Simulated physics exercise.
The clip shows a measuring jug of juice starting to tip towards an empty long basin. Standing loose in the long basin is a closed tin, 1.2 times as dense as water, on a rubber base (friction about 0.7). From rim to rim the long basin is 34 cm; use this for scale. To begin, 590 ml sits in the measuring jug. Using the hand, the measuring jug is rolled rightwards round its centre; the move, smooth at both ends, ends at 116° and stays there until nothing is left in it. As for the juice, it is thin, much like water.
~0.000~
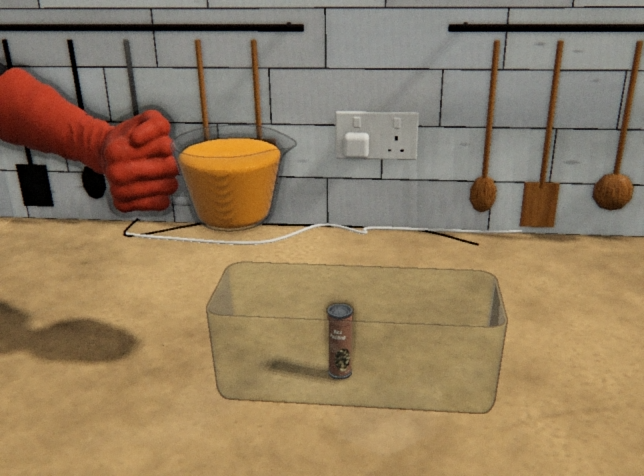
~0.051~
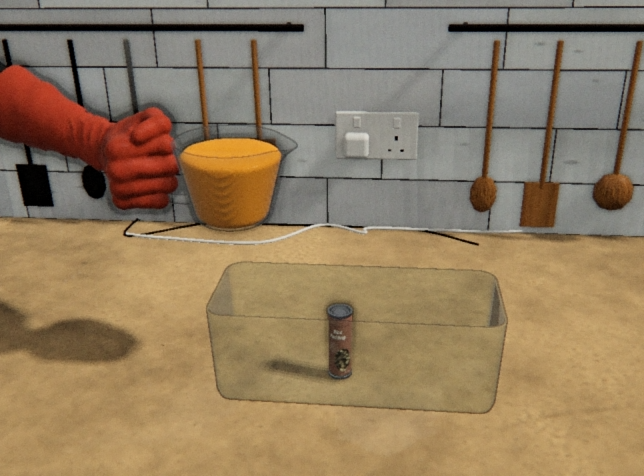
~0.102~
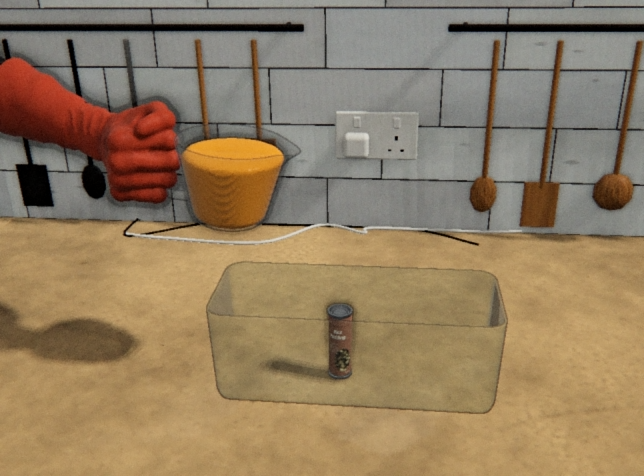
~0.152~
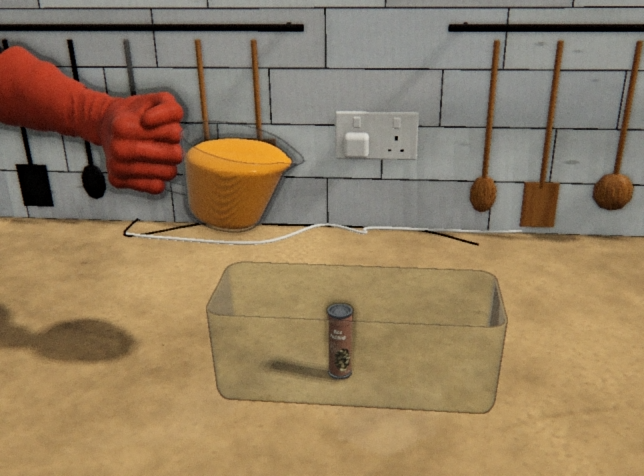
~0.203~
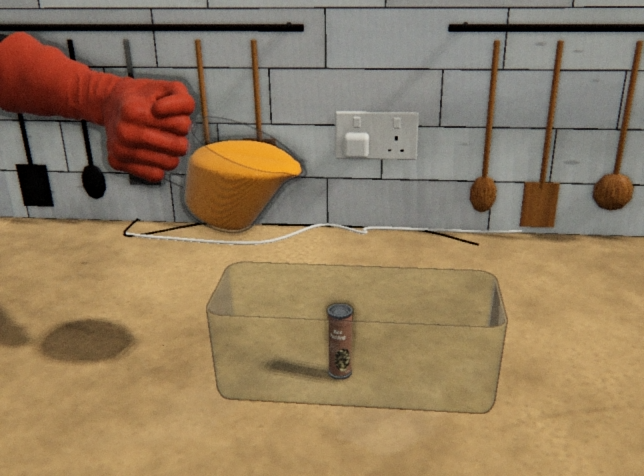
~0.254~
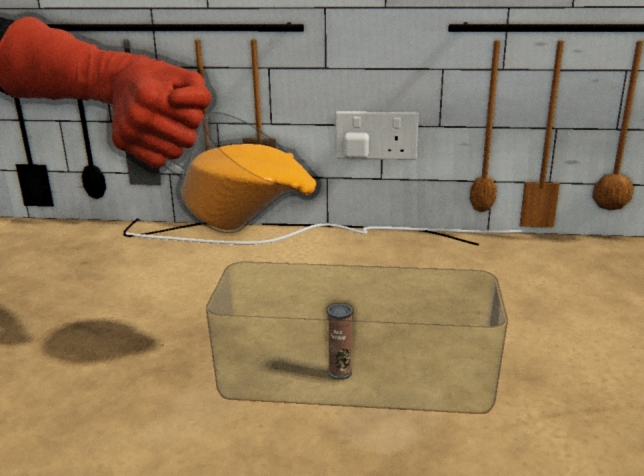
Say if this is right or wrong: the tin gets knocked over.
Right, it gets knocked over.
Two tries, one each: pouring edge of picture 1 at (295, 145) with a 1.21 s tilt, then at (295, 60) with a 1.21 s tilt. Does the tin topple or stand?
Run one: It tumbles. Run two: It does not tip.
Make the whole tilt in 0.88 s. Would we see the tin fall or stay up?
The tin goes over.
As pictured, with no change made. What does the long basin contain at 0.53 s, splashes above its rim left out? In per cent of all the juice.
Roughly 46 percent.
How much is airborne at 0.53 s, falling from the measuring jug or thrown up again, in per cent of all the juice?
Around 30 in a hundred.
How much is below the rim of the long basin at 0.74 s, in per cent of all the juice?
Near 96 per cent of the total.
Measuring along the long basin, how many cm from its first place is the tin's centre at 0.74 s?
The tin is about 3 cm from where it started.
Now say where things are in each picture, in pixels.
In the first picture, it leans 0°; its right rim is at (297, 143); the juice meets the walls at (181, 151) and (281, 153); the long basin's rim runs from (218, 288) to (501, 299); the tin's top is at (340, 313).
In the second picture, it leans 2°; its right rim is at (298, 145); the juice meets the walls at (182, 150) and (282, 154).
In the third picture, it leans 6°; its right rim is at (301, 151); the juice meets the walls at (184, 148) and (285, 155).
In the fourth picture, it leans 14°; its right rim is at (305, 160); the juice meets the walls at (188, 149) and (291, 158).
In the fifth picture, it leans 24°; its right rim is at (307, 173); the juice meets the walls at (192, 153) and (301, 165).
In the sixth picture, it leans 36°; its right rim is at (308, 189); the juice meets the walls at (191, 162) and (300, 177); 5 per cent is over the edge.
By 0.53 s the tilt is 103° and 24 per cent is still to pour; the tin stands where it began.
By 0.74 s the tilt is 116° and 0 per cent is still to pour; the tin leans 11°.
By 0.95 s the tilt is 116° and 0 per cent is still to pour; the tin lies on its side.
By 1.18 s the tilt is 116° and 0 per cent is still to pour; the tin lies on its side.
At rest the tin lies on its side.
